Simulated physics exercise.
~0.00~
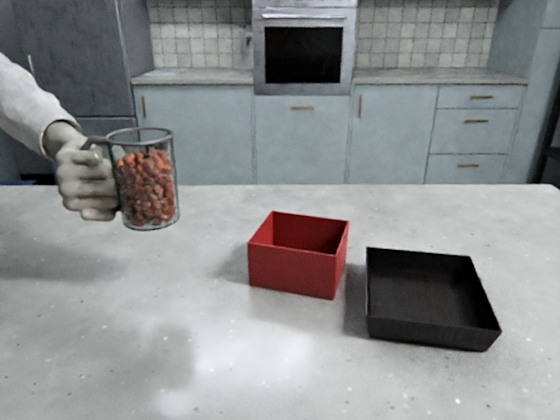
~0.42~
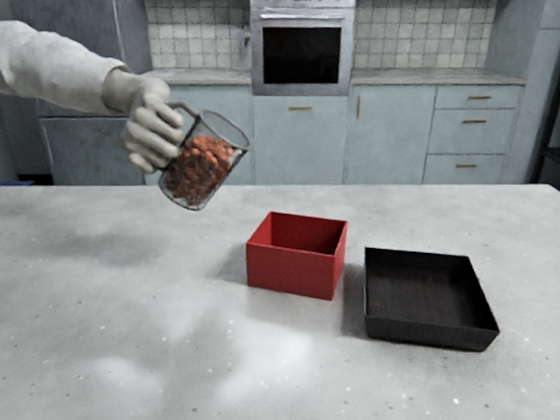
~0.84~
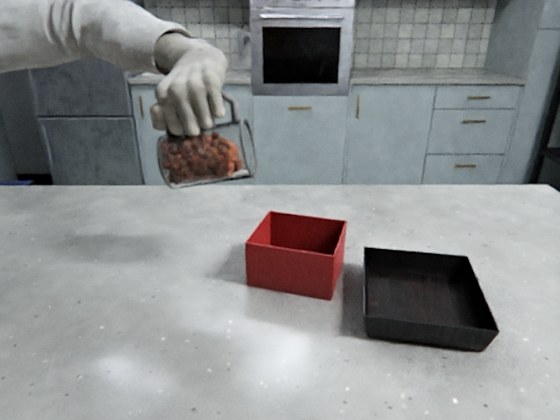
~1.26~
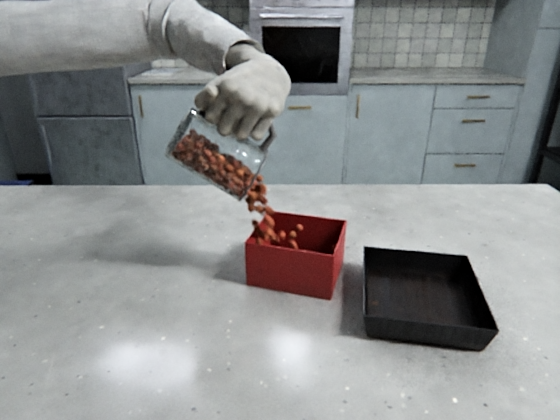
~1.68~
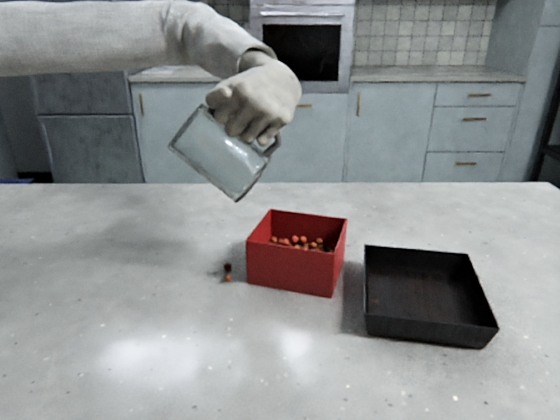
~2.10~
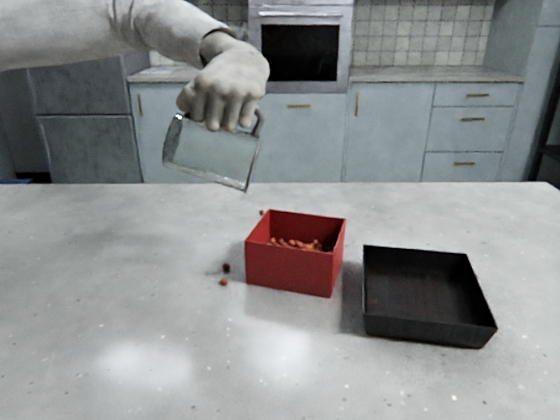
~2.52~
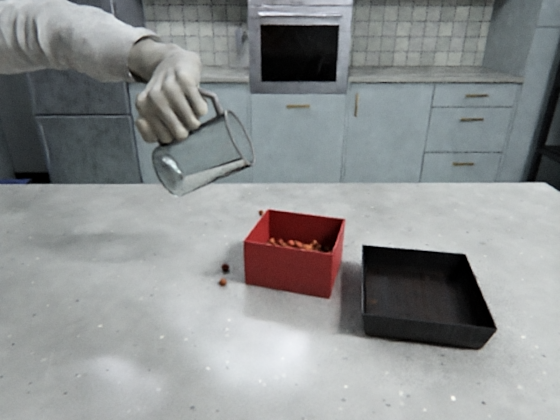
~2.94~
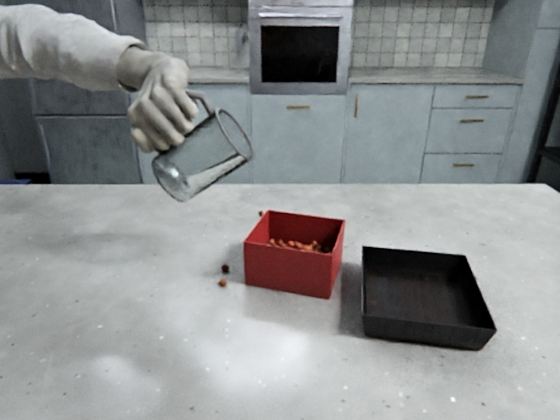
In a kitchen with pale blue-grey cabinets and an oven, a slightly swaying camera looks across a speckled grey countertop. A pale hand at the left holds a clear cup full of reddish-brown pellets, with an open red tin near the middle and a low black tin to its right. The hand moves the cup right and tips it over, pouring the pellets into the red tin. A few land on the counter to its left. The emptied cup then turns partway back and shifts left, ending held tilted above the counter, with nearly all the pellets in the red tin and the black tin empty.
